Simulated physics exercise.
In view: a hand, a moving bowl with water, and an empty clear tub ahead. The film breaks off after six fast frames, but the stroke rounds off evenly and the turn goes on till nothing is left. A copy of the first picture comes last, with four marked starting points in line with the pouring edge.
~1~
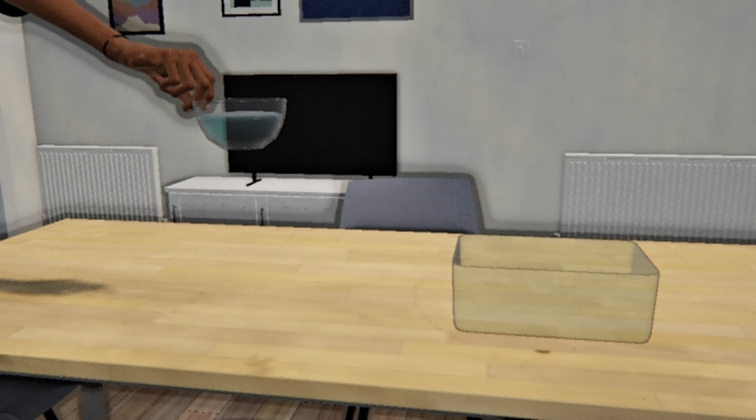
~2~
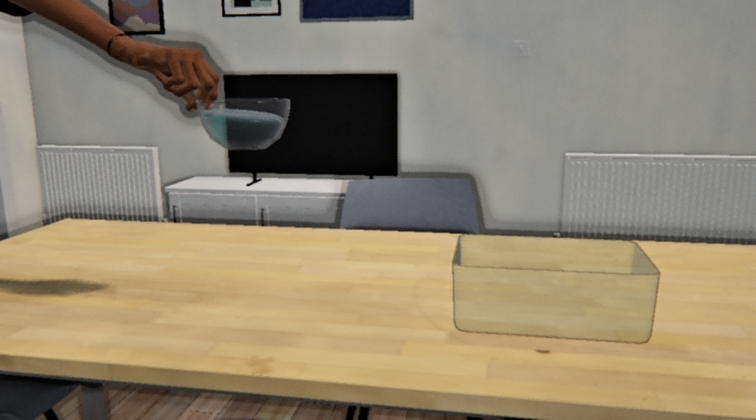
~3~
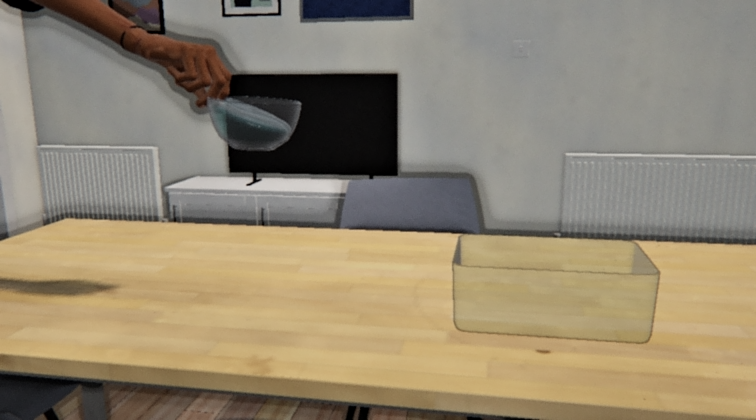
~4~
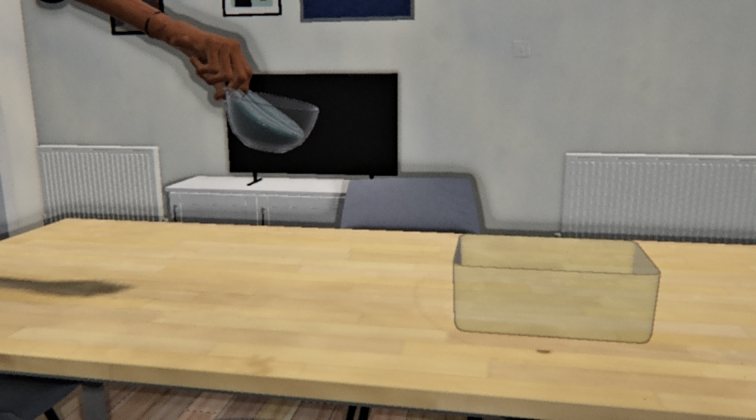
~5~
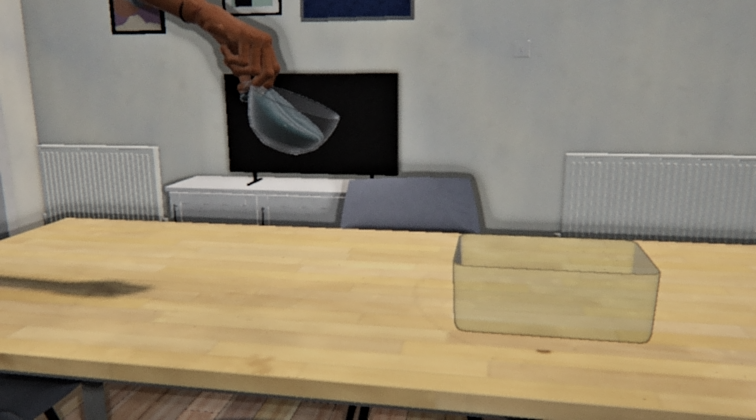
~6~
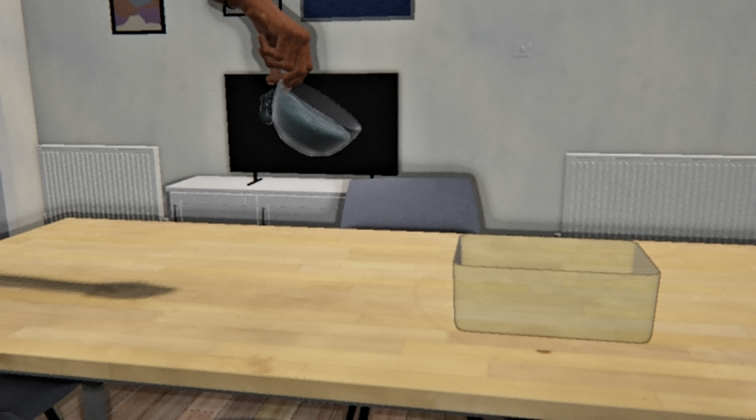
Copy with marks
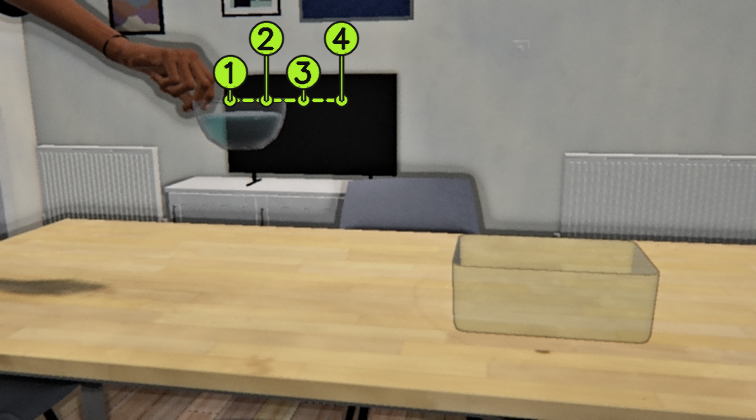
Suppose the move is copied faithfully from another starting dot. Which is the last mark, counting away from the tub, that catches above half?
Choose 1.
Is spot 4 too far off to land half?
No, not at all.
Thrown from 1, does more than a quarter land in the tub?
Yes, clearly.
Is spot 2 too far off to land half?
No, that is safe.
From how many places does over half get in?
All four.
On the marked copy, 1 at (230, 100); 2 at (266, 100); 3 at (303, 100); 4 at (341, 100).
With 1, about 66 % lands in the tub, 23 % falls short and 11 % goes beside or beyond.
With 2, about 74 % lands in the tub, 9 % falls short and 17 % goes beside or beyond.
With 3, about 71 % lands in the tub, 9 % falls short and 20 % goes beside or beyond.
With 4, about 84 % lands in the tub, 6 % falls short and 10 % goes beside or beyond.
